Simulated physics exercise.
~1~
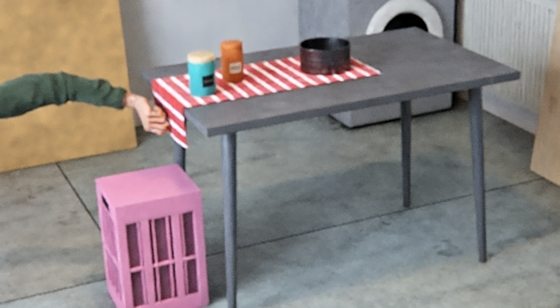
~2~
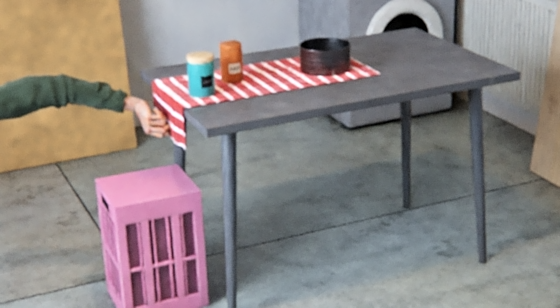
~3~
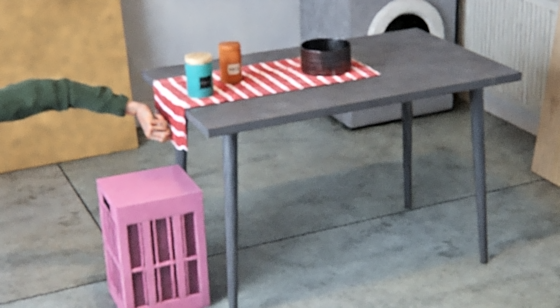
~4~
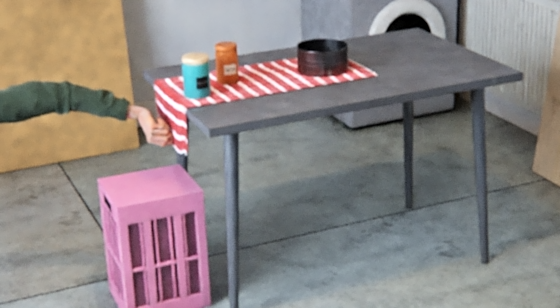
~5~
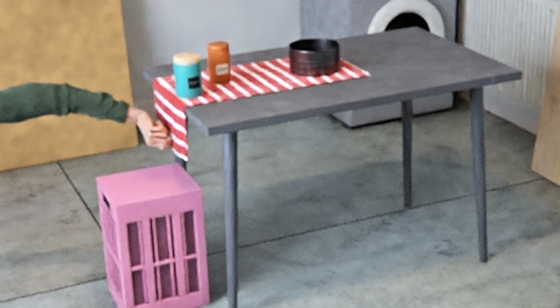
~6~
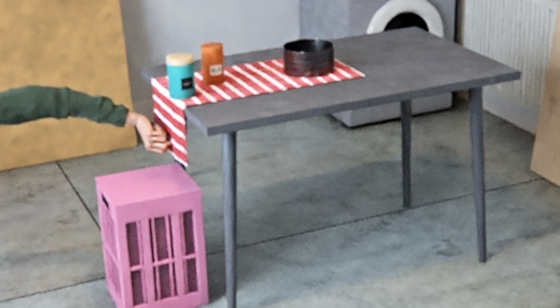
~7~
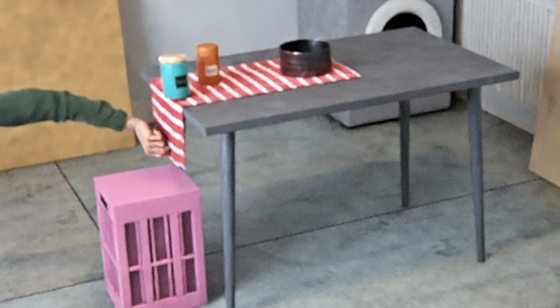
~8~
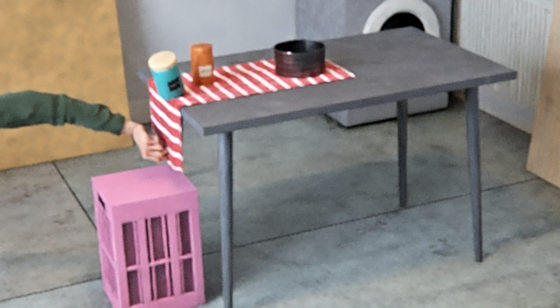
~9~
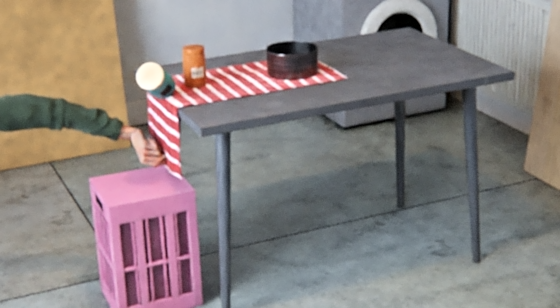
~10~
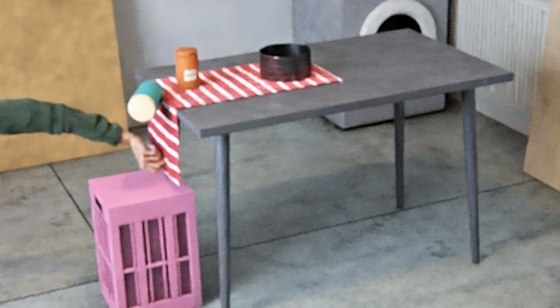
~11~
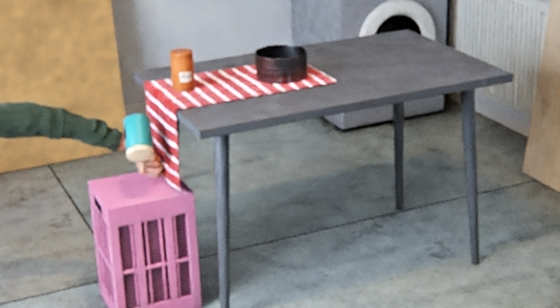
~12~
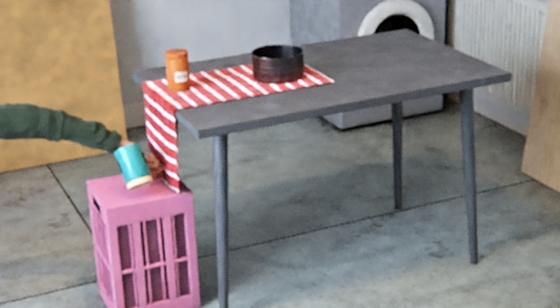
A hand pulls the striped cloth down, and the turquoise jar tips off the table's edge.
